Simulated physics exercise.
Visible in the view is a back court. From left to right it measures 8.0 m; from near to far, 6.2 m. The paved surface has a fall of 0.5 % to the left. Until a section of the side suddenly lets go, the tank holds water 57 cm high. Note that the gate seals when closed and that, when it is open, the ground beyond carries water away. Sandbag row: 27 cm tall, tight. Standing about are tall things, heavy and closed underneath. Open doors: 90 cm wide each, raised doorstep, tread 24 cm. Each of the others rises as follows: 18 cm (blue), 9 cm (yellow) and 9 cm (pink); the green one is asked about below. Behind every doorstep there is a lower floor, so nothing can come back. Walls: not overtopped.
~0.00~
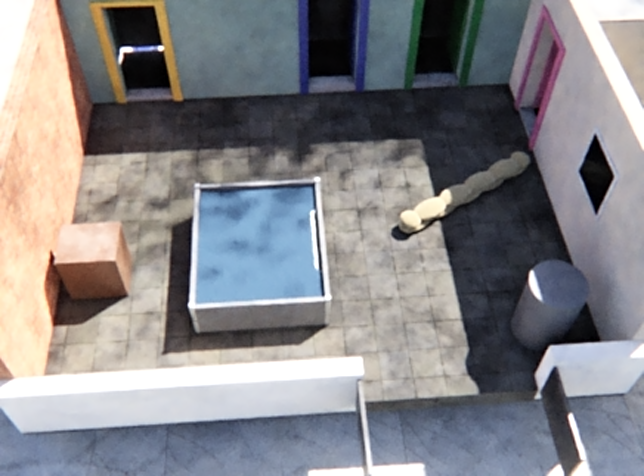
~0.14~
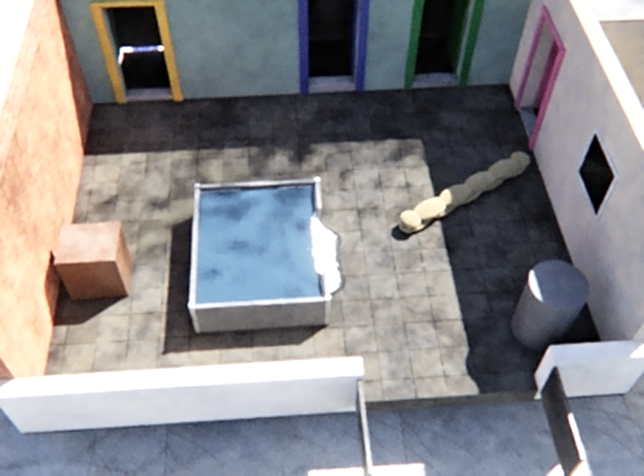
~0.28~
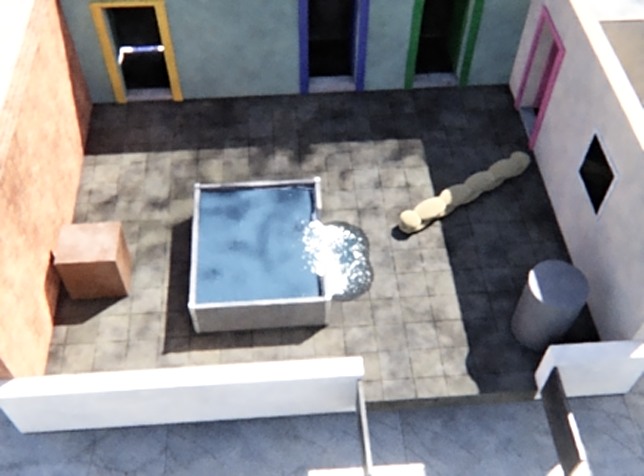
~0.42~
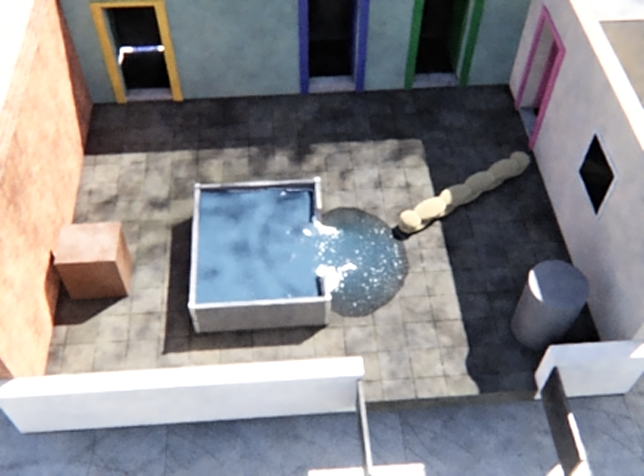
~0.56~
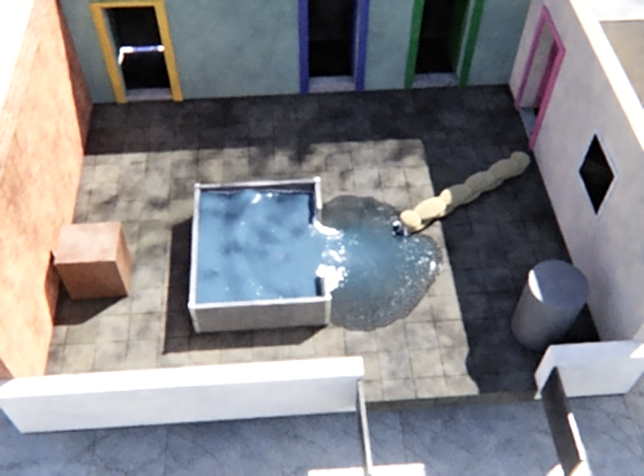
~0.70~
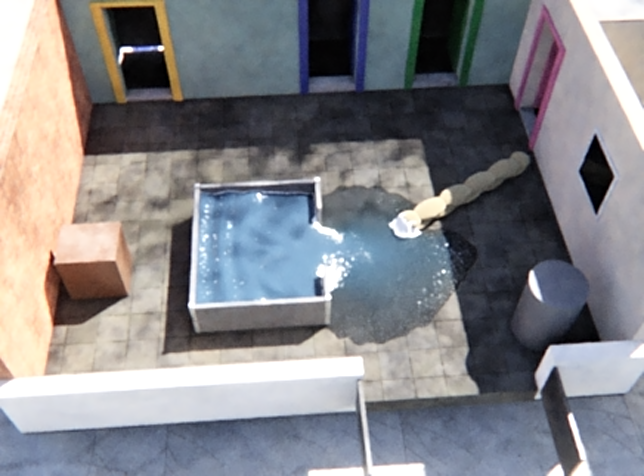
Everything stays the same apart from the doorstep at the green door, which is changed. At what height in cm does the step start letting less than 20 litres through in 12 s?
At about 5.5 cm.
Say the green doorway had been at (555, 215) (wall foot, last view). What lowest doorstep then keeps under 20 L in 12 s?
It needs about 10.5 cm.
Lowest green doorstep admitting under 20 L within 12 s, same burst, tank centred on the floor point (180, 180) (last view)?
At least roughly 10.0 cm high.
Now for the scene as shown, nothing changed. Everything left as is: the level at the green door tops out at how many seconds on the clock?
I'd guess close to 5.0 seconds.
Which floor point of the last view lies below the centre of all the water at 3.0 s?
The balance point sits at roughly (362, 252).
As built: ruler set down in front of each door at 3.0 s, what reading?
Centimetres: Blue = 0, green = 7, yellow = 0, pink = 9.
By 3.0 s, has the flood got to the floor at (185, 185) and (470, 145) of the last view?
Taking them in turn, they come out spared and submerged.
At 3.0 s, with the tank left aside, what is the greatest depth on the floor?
It gets to close to 24 centimetres there.
After 1.4 s water covers 20 % of the floor, deepest (32 cm) near (328, 262); it has not reached the green door.
After 3.0 s water covers 40 % of the floor, deepest (24 cm) near (580, 295); 7 cm at the green door, 0 litres in over its 14 cm doorstep.
After 12.0 s water covers 80 % of the floor, deepest (7 cm) near (425, 229); 4 cm at the green door, 0 litres in over its 14 cm doorstep.
At the green door as built, the water arrived by 2.7 s and peaked near 10 cm at 5.0 s.
Run again over the same 12 s with other heights there, 28 litres in over 5 cm, 8 litres over 7 cm. The limit of 20 litres is kept from about 5.5 cm up.
